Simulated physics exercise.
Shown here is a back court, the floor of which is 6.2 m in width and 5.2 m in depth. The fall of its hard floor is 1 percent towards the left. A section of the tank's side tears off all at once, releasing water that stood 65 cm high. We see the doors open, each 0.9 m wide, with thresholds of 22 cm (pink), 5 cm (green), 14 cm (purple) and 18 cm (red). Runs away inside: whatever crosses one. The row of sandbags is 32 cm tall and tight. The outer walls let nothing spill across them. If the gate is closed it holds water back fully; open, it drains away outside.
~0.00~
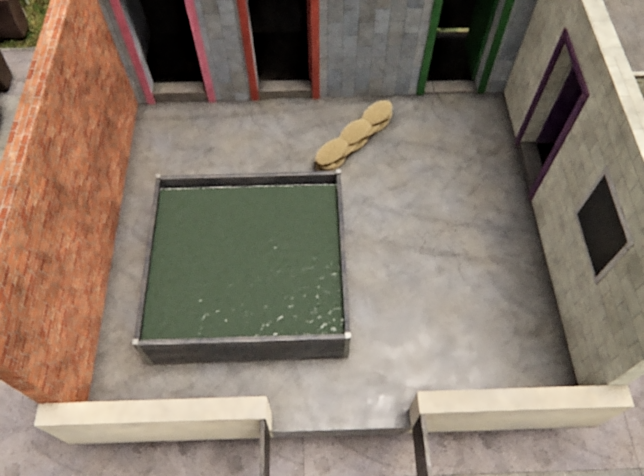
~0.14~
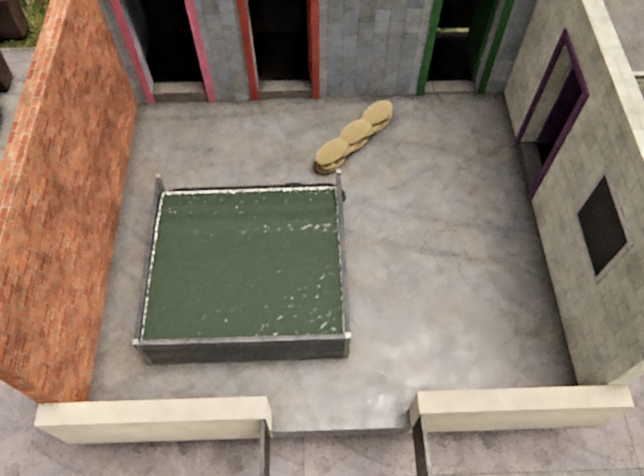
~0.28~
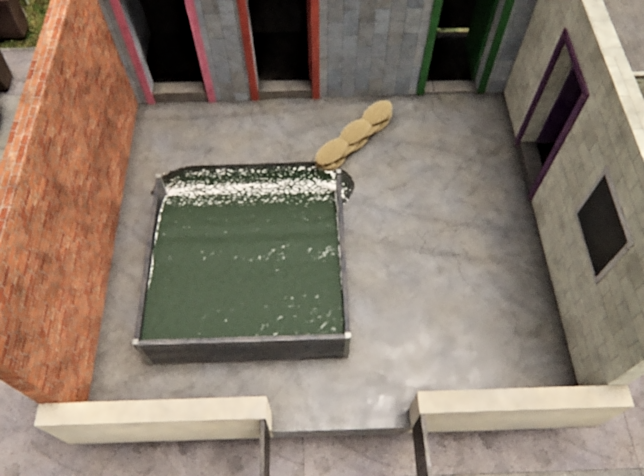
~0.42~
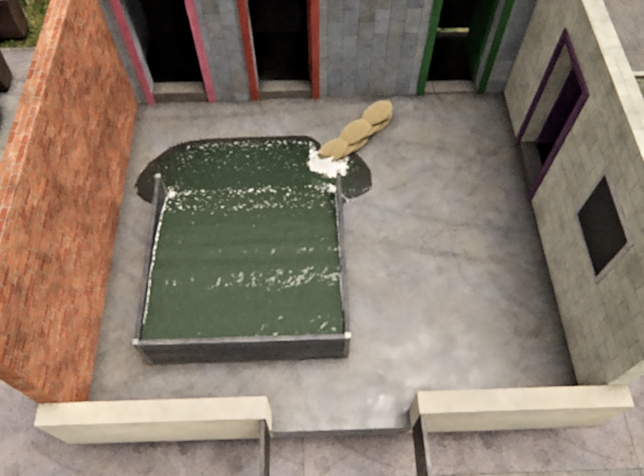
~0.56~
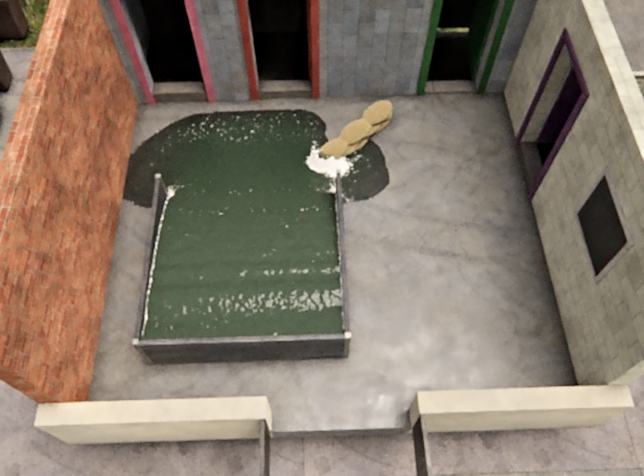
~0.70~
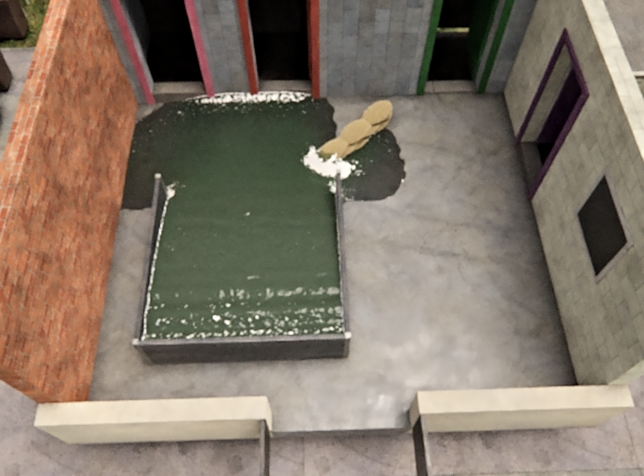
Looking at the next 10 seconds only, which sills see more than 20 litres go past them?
Over those seconds, the pink door sees more than 20 litres; the green door sees more than 20 litres; the purple door sees 20 litres or less; the red door sees more than 20 litres.
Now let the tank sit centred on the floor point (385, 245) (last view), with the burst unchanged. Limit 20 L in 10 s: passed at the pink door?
Then pink falls short.
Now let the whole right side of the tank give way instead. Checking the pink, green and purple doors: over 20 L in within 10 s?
Door by door - pink: Within bounds, green: Out of bounds, purple: Out of bounds.
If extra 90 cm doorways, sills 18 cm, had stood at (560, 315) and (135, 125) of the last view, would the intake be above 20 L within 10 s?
In that order: Below, past it.
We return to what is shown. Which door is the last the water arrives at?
The purple door.
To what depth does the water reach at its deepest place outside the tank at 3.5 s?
Some 32 cm deep.
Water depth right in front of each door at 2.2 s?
Depth readings (cm): Pink = 44; green = 9; purple = 6; red = 40.
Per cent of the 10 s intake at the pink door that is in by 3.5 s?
About 95%.
After 1.4 s water covers 35 % of the floor and is deepest (50 cm) near (246, 106); pink door 35 cm at the sill, 14 L in, green door 2 cm at the sill, 0 L in, purple door not reached, red door 41 cm at the sill, 79 L in.
After 2.2 s water covers 45 % of the floor and is deepest (48 cm) near (138, 110); pink door 44 cm at the sill, 83 L in, green door 9 cm at the sill, 0 L in, purple door 6 cm at the sill, 0 L in, red door 40 cm at the sill, 198 L in.
After 3.5 s water covers 55 % of the floor and is deepest (32 cm) near (138, 110); pink door 30 cm at the sill, 178 L in, green door 9 cm at the sill, 7 L in, purple door 14 cm at the sill, 0 L in, red door 28 cm at the sill, 303 L in.
After 6.0 s water covers 90 % of the floor and is deepest (26 cm) near (86, 418); pink door 18 cm at the sill, 192 L in, green door 9 cm at the sill, 46 L in, purple door 8 cm at the sill, 0 L in, red door 15 cm at the sill, 331 L in.
After 10.0 s water covers 95 % of the floor and is deepest (14 cm) near (86, 418); pink door 8 cm at the sill, 192 L in, green door 6 cm at the sill, 70 L in, purple door 4 cm at the sill, 1 L in, red door 7 cm at the sill, 331 L in.
